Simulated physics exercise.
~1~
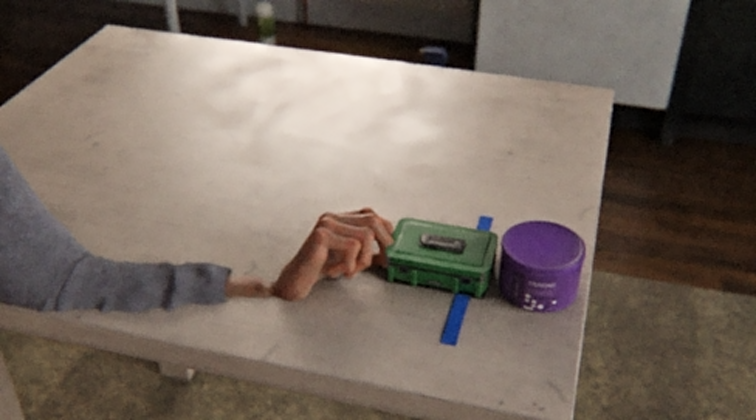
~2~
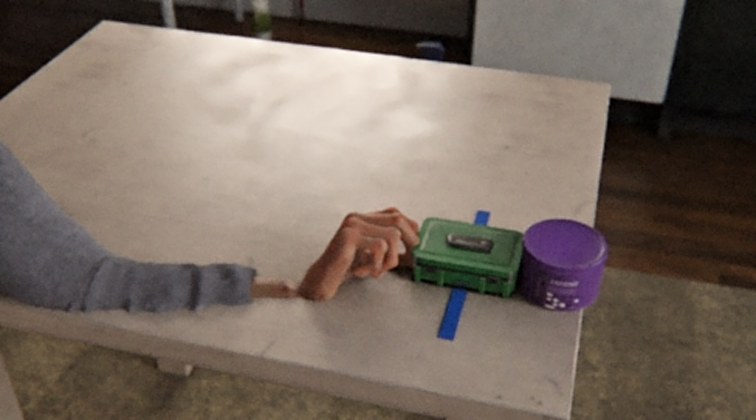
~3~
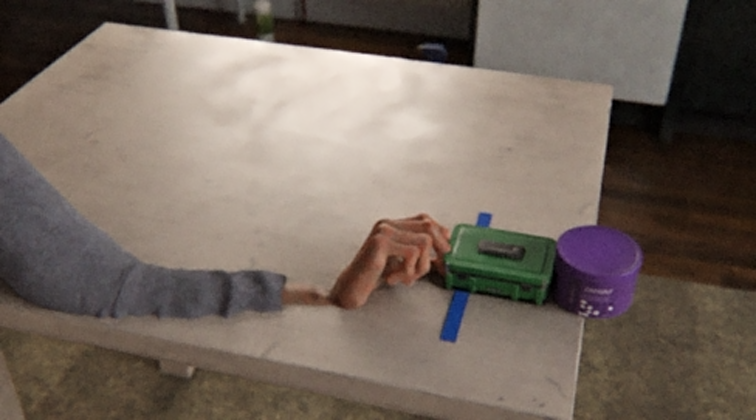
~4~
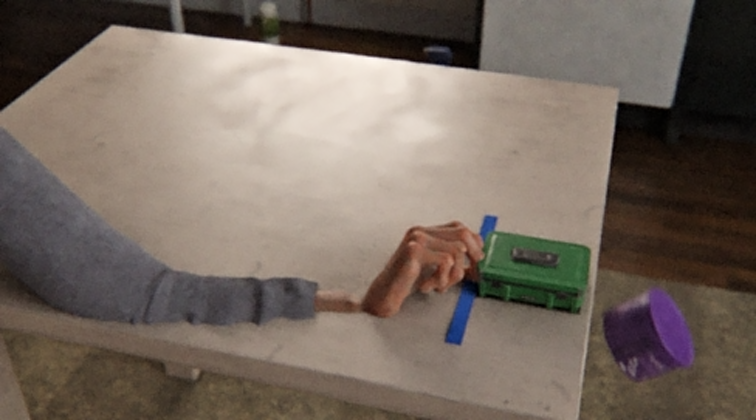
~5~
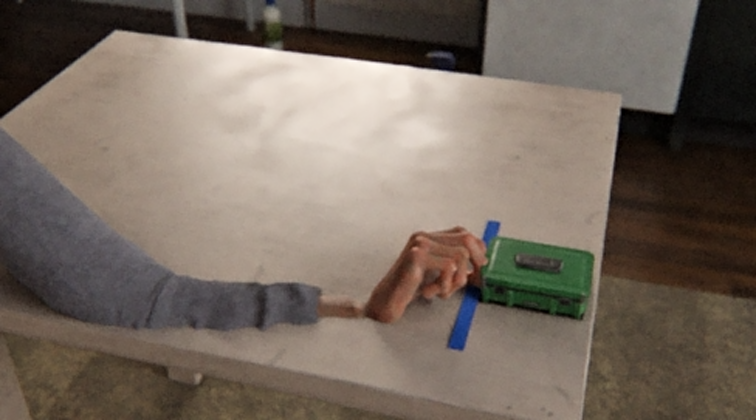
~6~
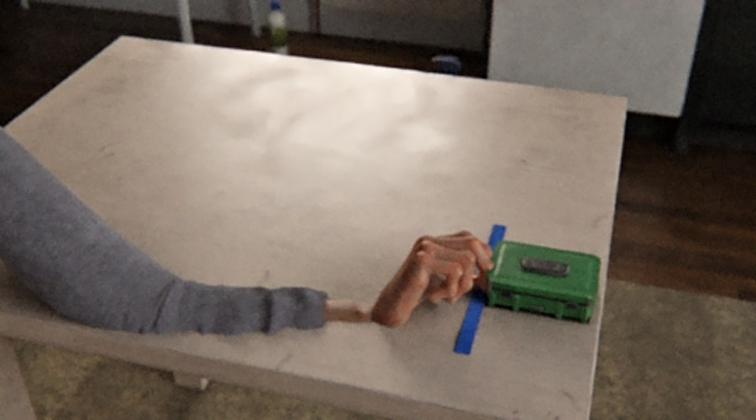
The footage shows a hand pushing a green case rightward across a blue tape strip on a table, driving a purple tub ahead of it until the tub tips off the right edge and drops from view, while the case stays on the table near the edge.
